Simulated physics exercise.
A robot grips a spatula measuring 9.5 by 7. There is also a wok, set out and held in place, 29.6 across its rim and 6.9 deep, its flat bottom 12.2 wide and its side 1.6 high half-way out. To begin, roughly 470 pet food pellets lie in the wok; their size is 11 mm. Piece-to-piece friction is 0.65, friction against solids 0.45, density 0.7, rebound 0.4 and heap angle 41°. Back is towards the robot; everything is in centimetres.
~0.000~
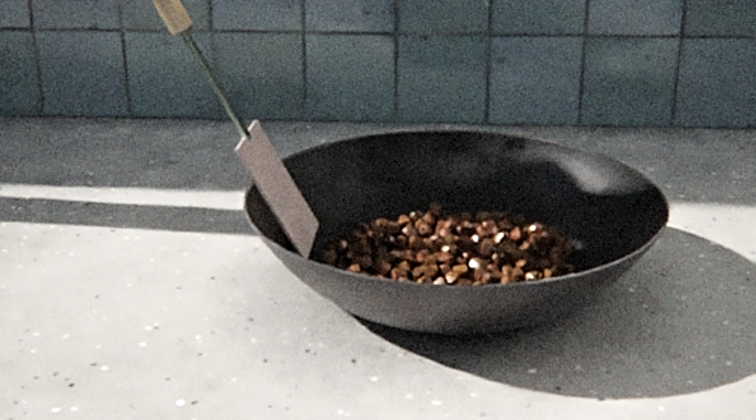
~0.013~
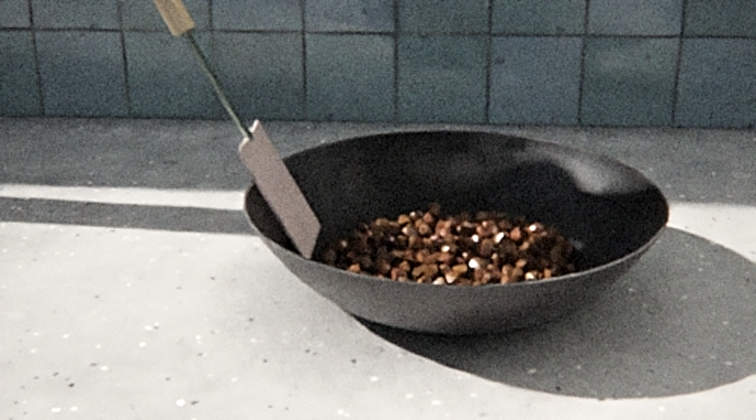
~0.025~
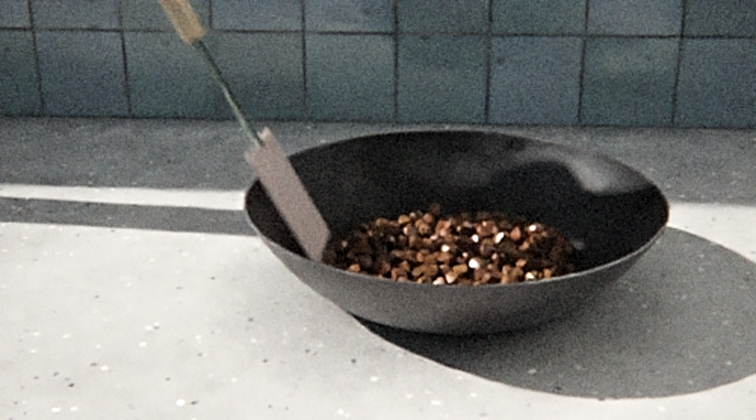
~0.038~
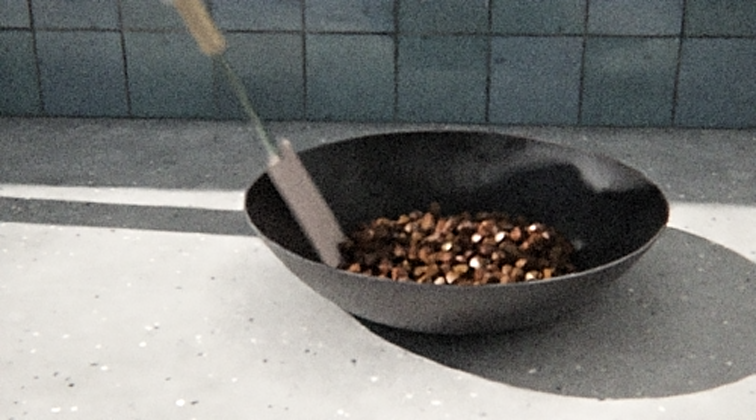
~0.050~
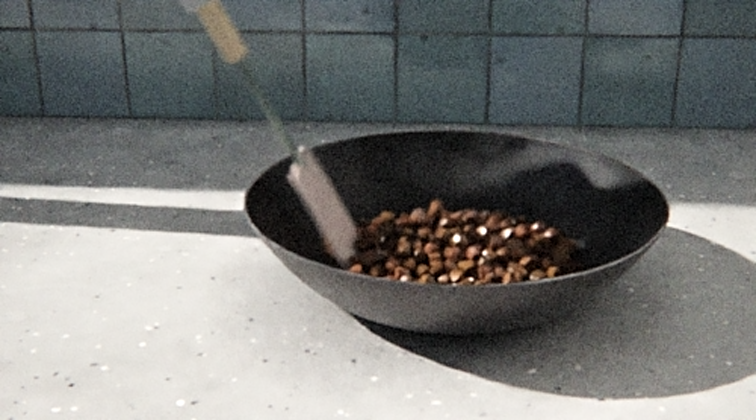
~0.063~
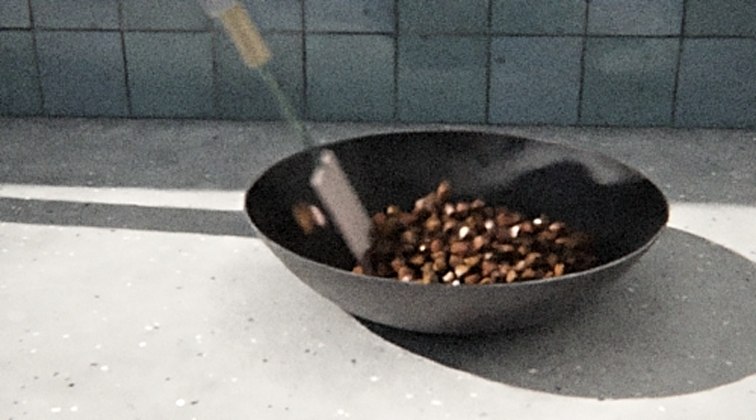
On a pale speckled countertop before blue-green tiles, a spatula at the left side of a dark wok slides rightward into a heap of brown pellets, pushing them together and raising the pile slightly while the wok stays still.
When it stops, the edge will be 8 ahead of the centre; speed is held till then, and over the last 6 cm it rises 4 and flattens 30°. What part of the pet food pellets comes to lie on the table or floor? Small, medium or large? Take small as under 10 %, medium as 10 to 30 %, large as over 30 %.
Medium, so between 10 and 30 %.
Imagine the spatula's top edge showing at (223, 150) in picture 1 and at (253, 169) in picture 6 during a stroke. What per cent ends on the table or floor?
About 0 per cent.
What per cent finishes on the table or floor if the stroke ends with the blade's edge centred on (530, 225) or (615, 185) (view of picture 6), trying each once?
Roughly 5 and 35 per cent.
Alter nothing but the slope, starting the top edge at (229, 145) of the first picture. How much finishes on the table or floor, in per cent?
Spill: Approx. 15 per cent.
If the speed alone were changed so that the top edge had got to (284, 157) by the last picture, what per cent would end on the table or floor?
Roughly 0 per cent.
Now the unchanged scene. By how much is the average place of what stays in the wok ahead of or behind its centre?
Ahead, by around 4.5 cm.
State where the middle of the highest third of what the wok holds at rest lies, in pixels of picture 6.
Centre: Roughly (580, 247).
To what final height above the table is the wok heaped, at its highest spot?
Top of the heap: Roughly 6.0 cm above the table top.
By 0.10 s, sloping 62°, highest piece 11 above the table; 471 in the wok, 2 on the blade or in flight.
By 0.13 s, sloping 55°, highest piece 17 above the table; 470 in the wok, 3 on the blade or in flight.
By 0.35 s, sloping 32°, highest piece 23 above the table; 394 in the wok, 23 on the table or floor, 56 on the blade or in flight.
By 1.40 s, sloping 32°, highest piece 5 above the table; 394 in the wok, 79 on the table or floor.
Final count, 394 in the wok, 79 on the table or floor. That is 17 % on the table or floor.
